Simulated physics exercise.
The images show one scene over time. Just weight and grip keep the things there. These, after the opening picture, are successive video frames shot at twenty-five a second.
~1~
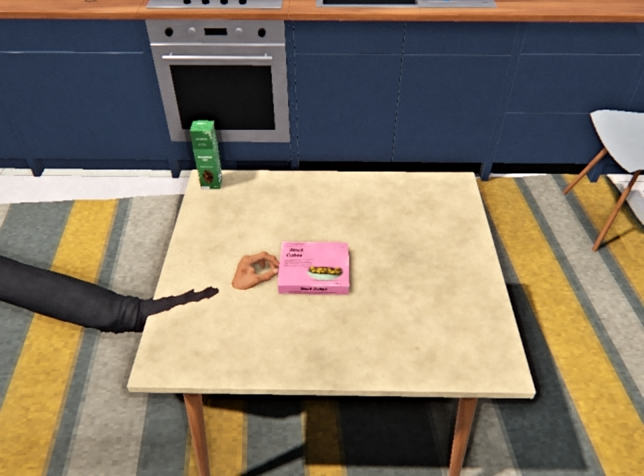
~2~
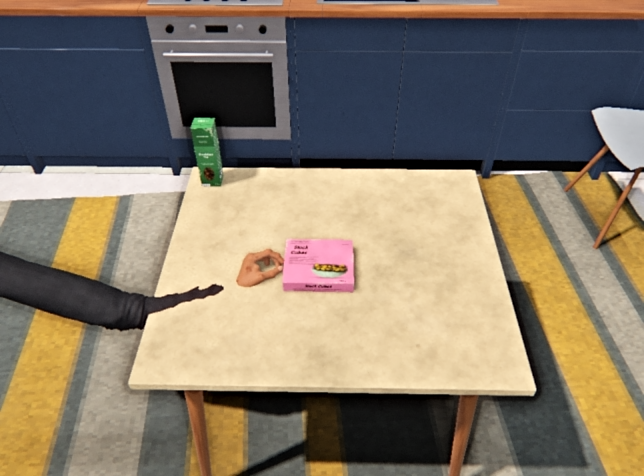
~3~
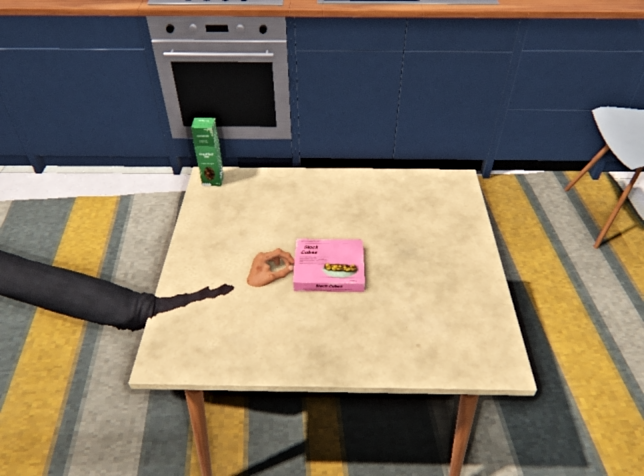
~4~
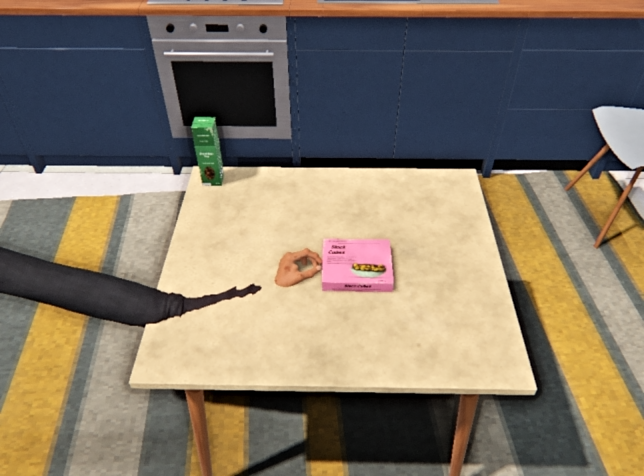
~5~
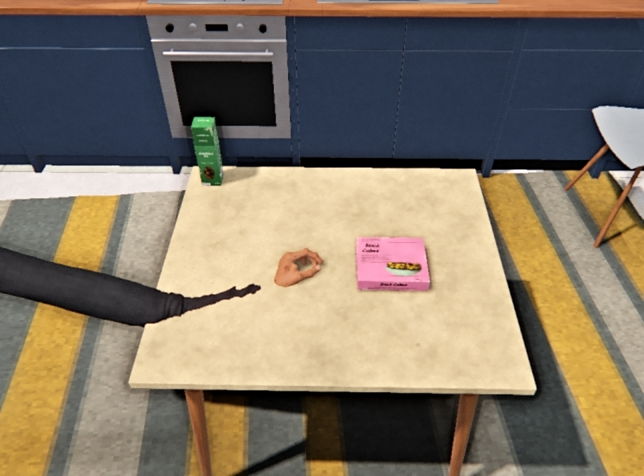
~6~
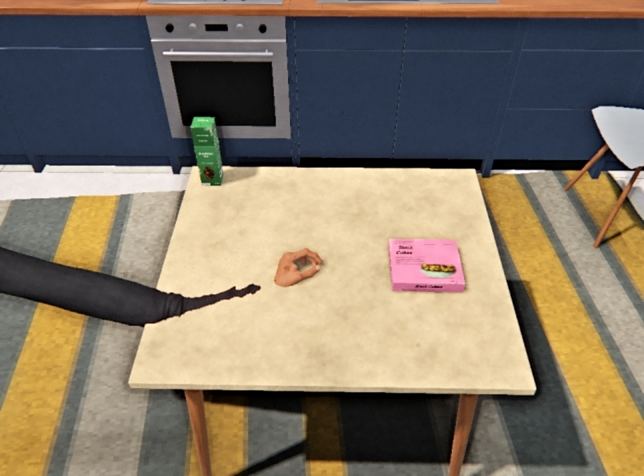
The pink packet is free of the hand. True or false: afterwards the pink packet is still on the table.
False.
Then, 0.20 s on from there, pink packet now off the table.
Then, 0.50 s on from there, things are still on the move.
In the end, off the table, pink packet.
